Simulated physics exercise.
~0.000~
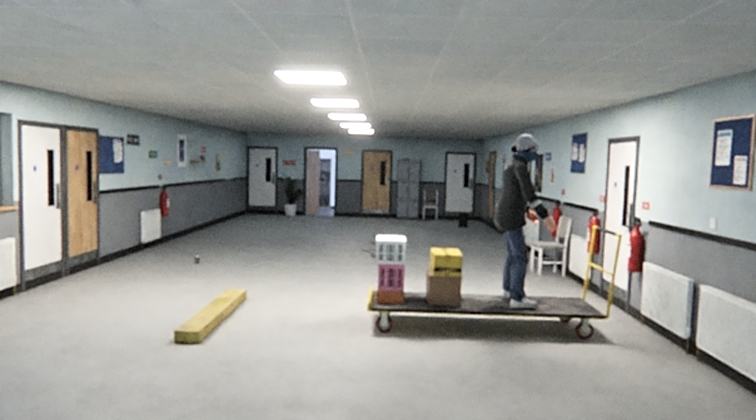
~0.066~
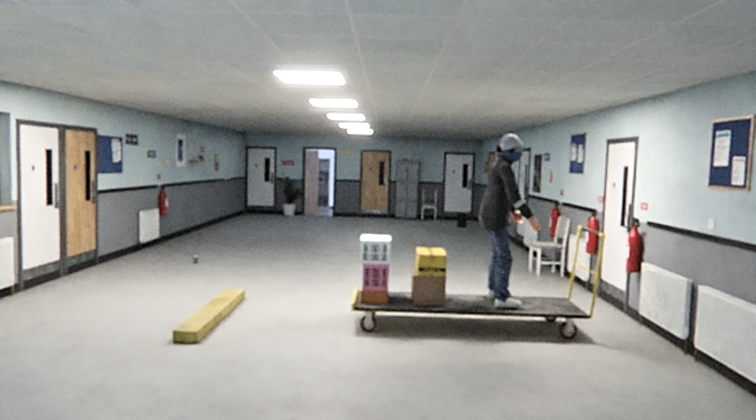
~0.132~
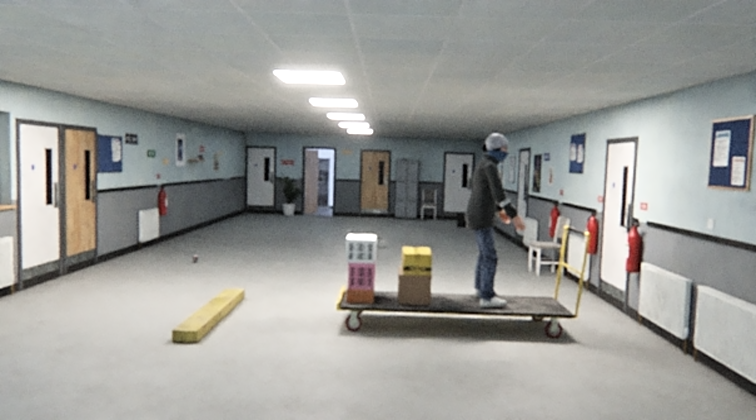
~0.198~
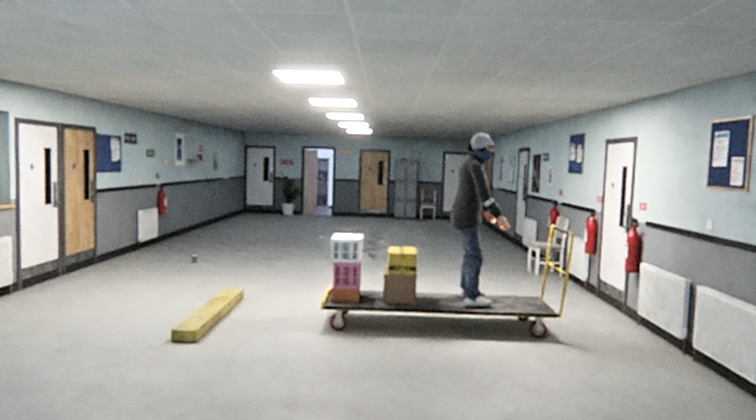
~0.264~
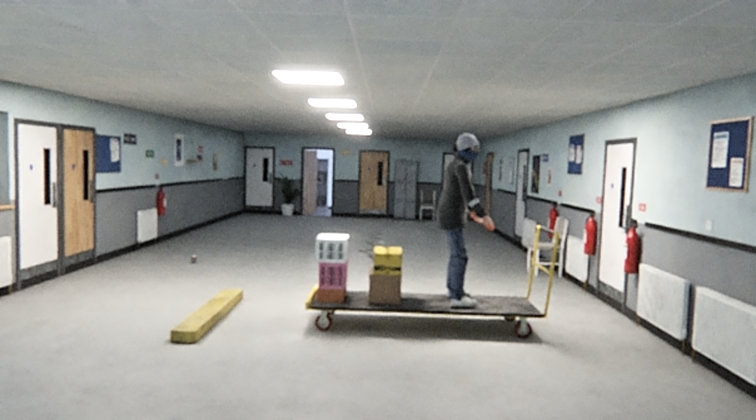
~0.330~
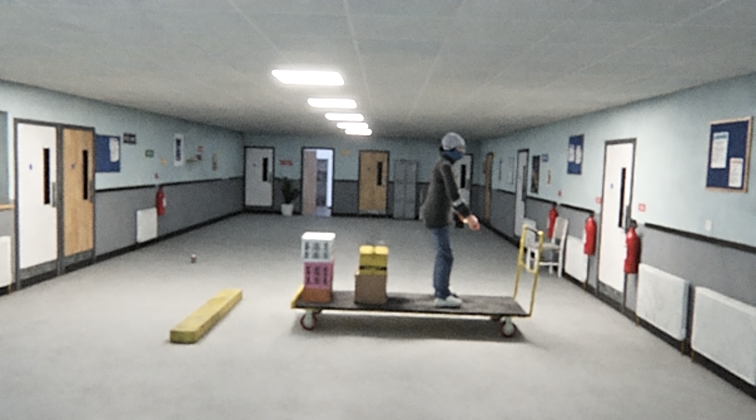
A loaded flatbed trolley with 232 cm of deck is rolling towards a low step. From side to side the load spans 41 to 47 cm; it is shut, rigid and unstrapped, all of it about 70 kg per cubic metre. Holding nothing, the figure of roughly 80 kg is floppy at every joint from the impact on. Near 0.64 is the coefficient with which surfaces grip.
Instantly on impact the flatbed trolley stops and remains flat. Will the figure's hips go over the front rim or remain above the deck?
The figure's hips remain above the deck.
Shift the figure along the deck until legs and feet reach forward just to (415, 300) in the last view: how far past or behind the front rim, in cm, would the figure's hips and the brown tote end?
Then hips 50 behind, brown 50 behind.
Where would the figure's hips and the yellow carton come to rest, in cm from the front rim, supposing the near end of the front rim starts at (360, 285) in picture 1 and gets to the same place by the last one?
So the hips stay 80 cm short of the front rim, while the yellow one lands 140 cm beyond it.
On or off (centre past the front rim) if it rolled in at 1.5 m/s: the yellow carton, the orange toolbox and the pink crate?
I'd expect yellow to come away, orange to stay in place and pink to come away.
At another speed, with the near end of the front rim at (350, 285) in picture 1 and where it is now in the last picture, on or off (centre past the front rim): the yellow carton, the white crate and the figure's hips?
Going by centre and rim - yellow: Stays put, white: Comes away, hips: Stays put.
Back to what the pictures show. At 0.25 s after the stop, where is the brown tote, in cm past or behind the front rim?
Around 50 cm short of the front rim.
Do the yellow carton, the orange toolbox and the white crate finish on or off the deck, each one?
Final: Yellow gone, orange secure, white gone.
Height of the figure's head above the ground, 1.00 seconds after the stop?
Height: Approx. 100 cm above ground.
Impact comes at 0.73 s.
After 0.98 s the figure's hips are 85 cm behind the rim, near (296, 233) in the last picture's view.
After 1.28 s the figure's hips are 47 cm behind the rim, near (260, 253) in the last picture's view.
After 1.73 s the figure's hips are 45 cm behind the rim, near (258, 253) in the last picture's view.
When all is still (4.7 s), past the rim, white crate, yellow carton and pink crate; behind it, orange toolbox, brown tote and the figure's hips.
